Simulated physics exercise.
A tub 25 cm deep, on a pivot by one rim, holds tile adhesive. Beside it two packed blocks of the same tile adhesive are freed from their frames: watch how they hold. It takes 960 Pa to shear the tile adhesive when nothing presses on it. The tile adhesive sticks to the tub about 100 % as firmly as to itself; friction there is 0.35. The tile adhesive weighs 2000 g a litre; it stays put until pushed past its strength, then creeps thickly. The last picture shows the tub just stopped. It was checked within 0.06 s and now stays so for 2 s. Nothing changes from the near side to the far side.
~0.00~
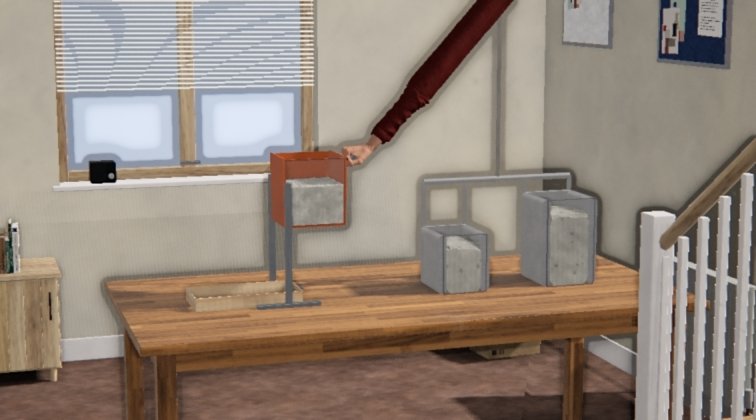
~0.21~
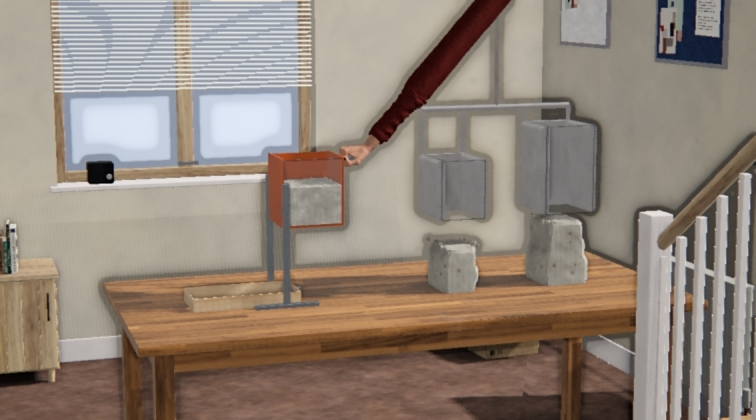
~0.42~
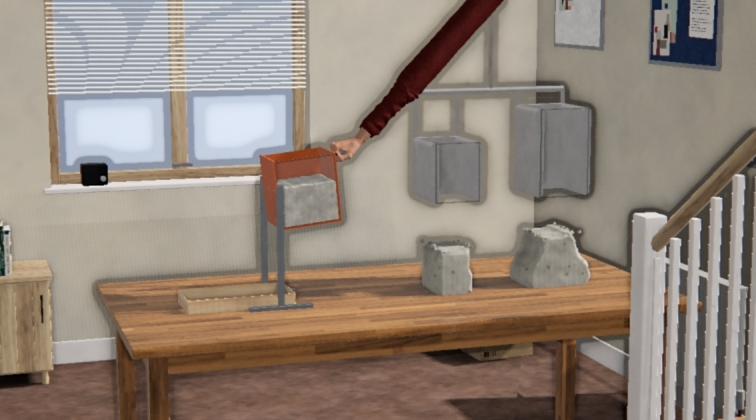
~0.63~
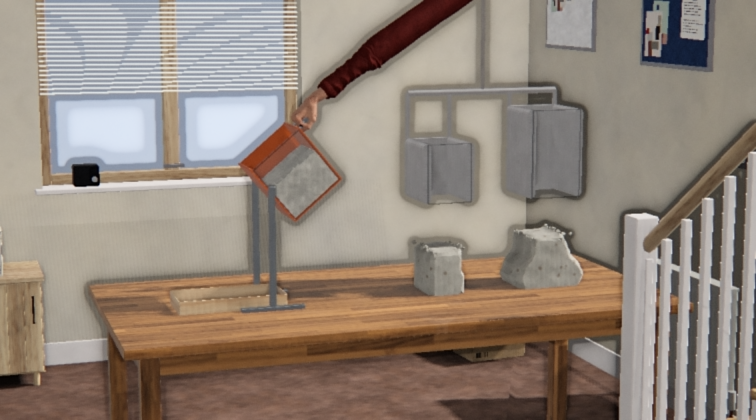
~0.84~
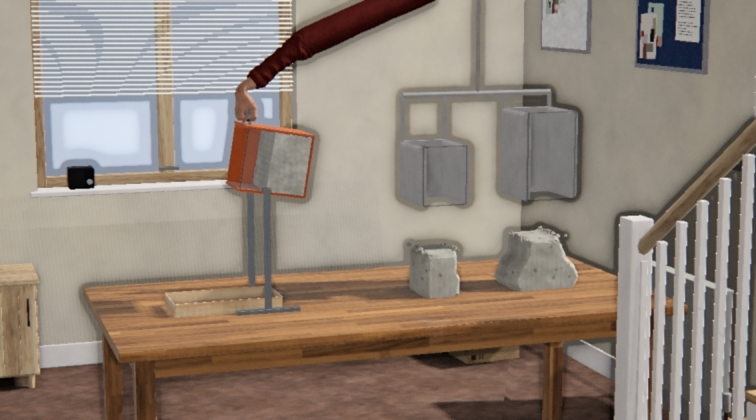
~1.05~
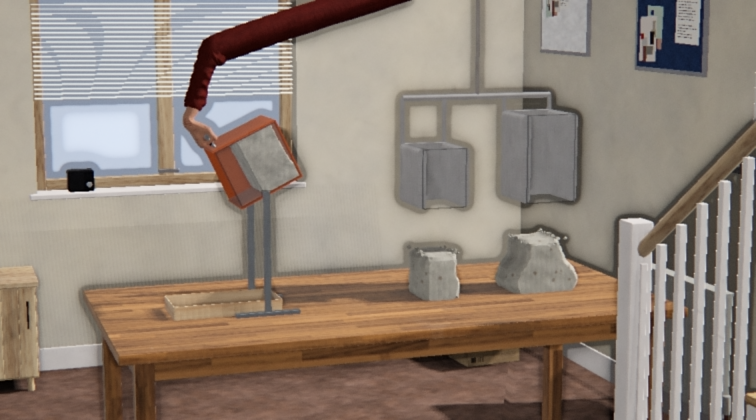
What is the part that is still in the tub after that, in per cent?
The part that is still in the tub after that is near 41 %.
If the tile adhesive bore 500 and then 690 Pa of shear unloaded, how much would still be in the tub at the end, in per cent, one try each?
In that order: 25 %, 25 %.
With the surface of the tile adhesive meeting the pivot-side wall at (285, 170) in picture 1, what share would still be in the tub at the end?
In that case some 6 per cent.
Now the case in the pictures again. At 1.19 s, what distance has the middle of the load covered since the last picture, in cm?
About 6 cm.
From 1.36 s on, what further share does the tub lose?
Some 10 per cent.
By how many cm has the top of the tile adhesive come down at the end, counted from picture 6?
About 16 cm.
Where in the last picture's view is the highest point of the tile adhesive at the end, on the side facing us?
Near (291, 168).
After 1.19 s, the tub is at 115 degrees and holds 100 %.
After 1.36 s, the tub is at 115 degrees and holds 52 %.
After 1.53 s, the tub is at 115 degrees and holds 41 %.
After 1.70 s, the tub is at 115 degrees and holds 41 %.
After 3.05 s, the tub is at 115 degrees and holds 41 %.
